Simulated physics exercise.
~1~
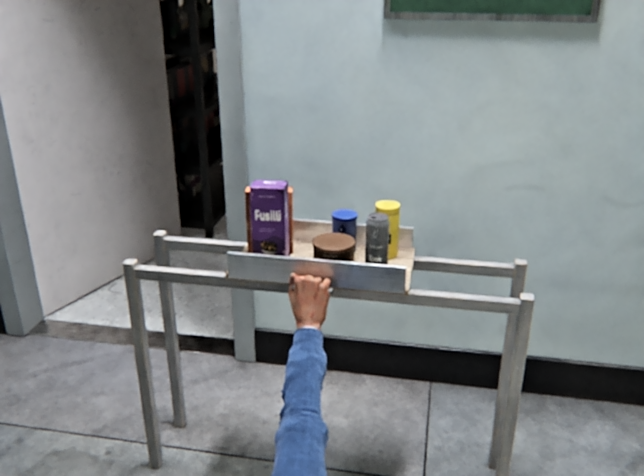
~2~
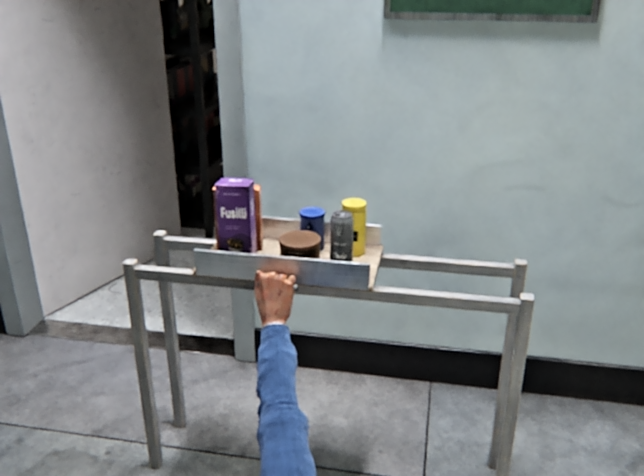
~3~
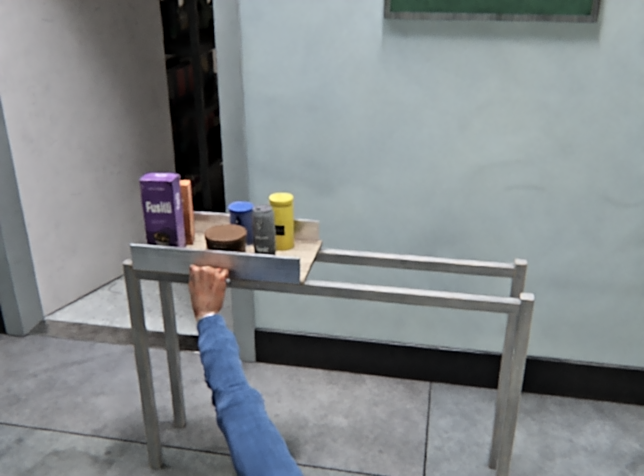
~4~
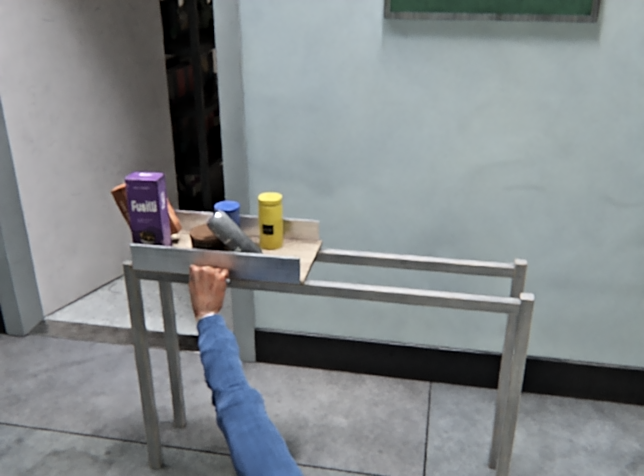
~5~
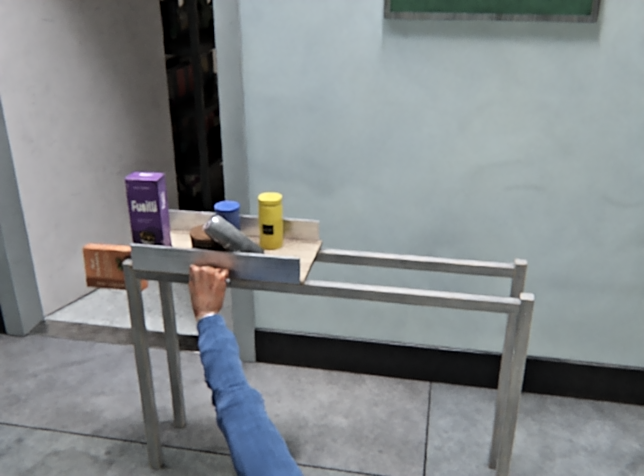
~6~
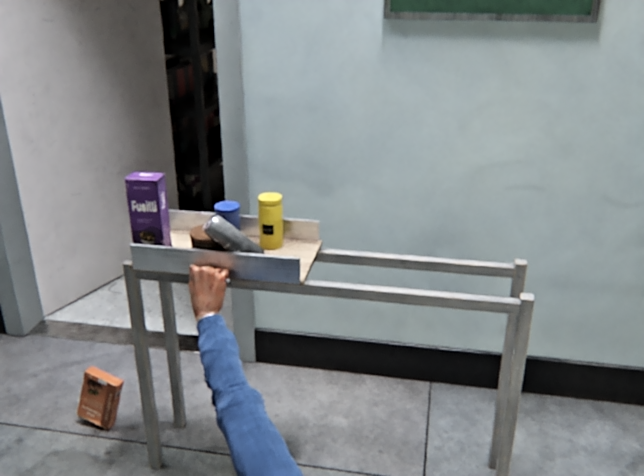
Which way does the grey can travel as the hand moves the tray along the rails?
The grey can travels to the left, riding along with the tray.
A tray of groceries slid left along its rails with a blue-sleeved hand at its front and stopped at the end, where the grey can tipped over onto the brown tub and the orange packet toppled off the left side to the floor.
